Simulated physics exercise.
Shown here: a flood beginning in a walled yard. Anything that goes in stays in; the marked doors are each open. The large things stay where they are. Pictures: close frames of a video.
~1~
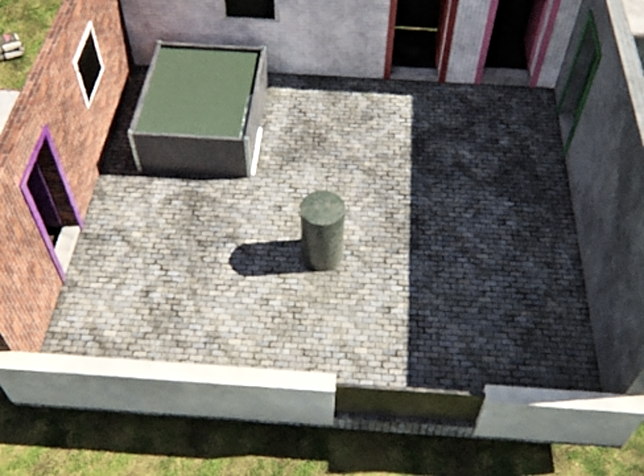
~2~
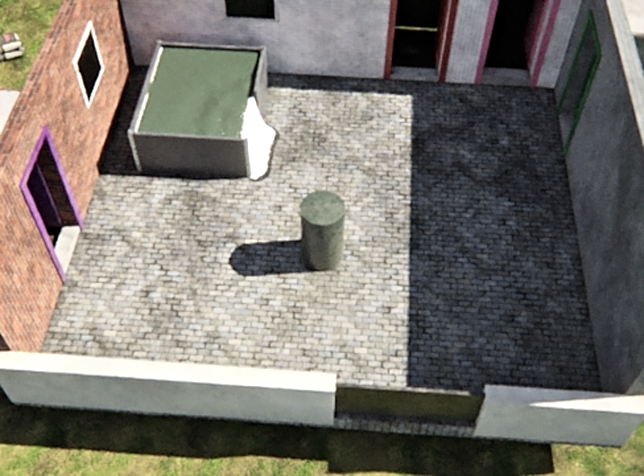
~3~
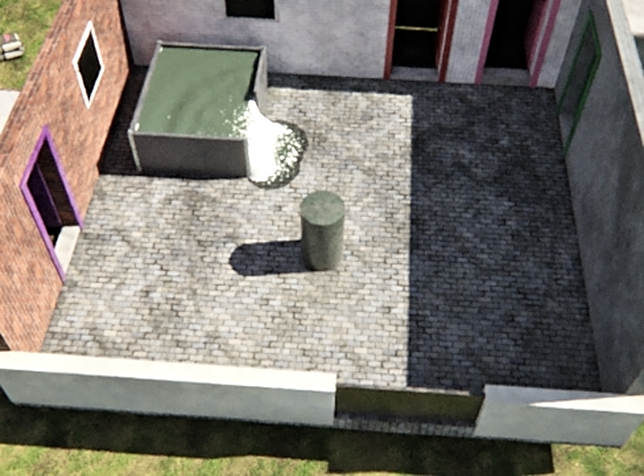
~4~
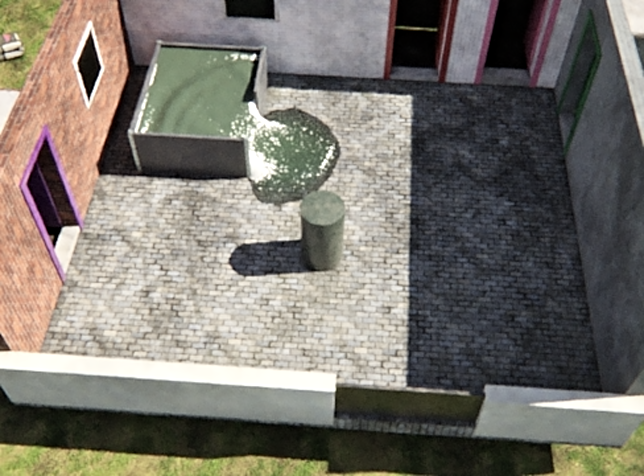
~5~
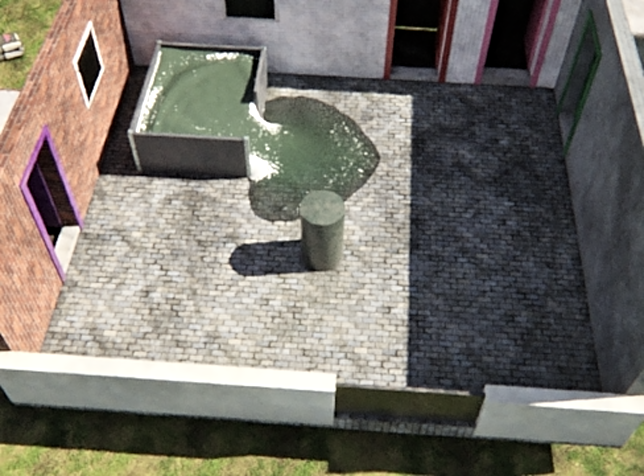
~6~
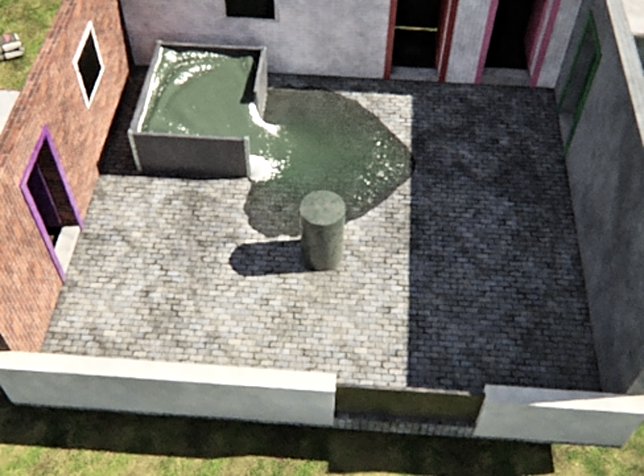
The footage shows a walled, paved yard with a short cylindrical post and an open tank of green water; water bursts from the tank's right side and spreads rightward across the paving, reaching the shadow's edge as it widens behind the post.
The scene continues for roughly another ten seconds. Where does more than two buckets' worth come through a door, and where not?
The red door keeps the inflow to two buckets or less, the green door lets the inflow pass two buckets, the purple door keeps the inflow to two buckets or less, the pink door keeps the inflow to two buckets or less.
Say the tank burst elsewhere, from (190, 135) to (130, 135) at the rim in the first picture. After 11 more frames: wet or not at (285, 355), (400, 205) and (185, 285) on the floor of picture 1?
The first spot is soaked, the second spared and the third soaked.
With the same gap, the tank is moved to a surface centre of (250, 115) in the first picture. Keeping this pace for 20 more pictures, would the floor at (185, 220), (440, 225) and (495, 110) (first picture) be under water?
Going through them in turn: Still bare, waterlogged and waterlogged.
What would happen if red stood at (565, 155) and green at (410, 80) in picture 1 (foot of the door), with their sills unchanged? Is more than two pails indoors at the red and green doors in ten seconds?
Note: Red beats the limit, green does not reach the limit.
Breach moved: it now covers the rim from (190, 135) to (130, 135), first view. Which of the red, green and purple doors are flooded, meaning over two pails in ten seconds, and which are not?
Red falls short, green falls short, purple exceeds the limit.
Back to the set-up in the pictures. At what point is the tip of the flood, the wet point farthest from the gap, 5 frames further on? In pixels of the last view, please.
The front's farthest point is close to (556, 203).
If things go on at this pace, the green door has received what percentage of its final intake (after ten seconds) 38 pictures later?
Roughly 95 percent.
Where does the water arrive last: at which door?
I'd go with the door marked purple.
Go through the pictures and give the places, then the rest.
In the first picture, the open tank at (201, 92) is whole and still.
In the second picture, water pours out at (251, 138) and has run to (261, 177).
In the third picture, water pours out at (252, 140) and has run to (299, 133).
In the fourth picture, water pours out at (252, 141) and has run to (336, 147).
In the fifth picture, water pours out at (252, 141) and has run to (373, 165).
In the sixth picture, water pours out at (252, 141) and has run to (409, 170).
A moment on, water covers 35 % of the floor; the red door wet at the sill, nothing in, the green door not reached, the purple door not reached, the pink door not reached.
Next, water covers 50 % of the floor; the red door wet at the sill, nothing in, the green door under two buckets in, the purple door not reached, the pink door wet at the sill, nothing in.
Then, water covers 55 % of the floor; the red door wet at the sill, nothing in, the green door over two buckets in, the purple door not reached, the pink door wet at the sill, nothing in.
Later, water covers 70 % of the floor; the red door wet at the sill, nothing in, the green door far over two buckets in, the purple door not reached, the pink door wet at the sill, nothing in.
In the end, water covers 90 % of the floor; the red door wet at the sill, nothing in, the green door far over two buckets in, the purple door wet at the sill, nothing in, the pink door wet at the sill, nothing in.
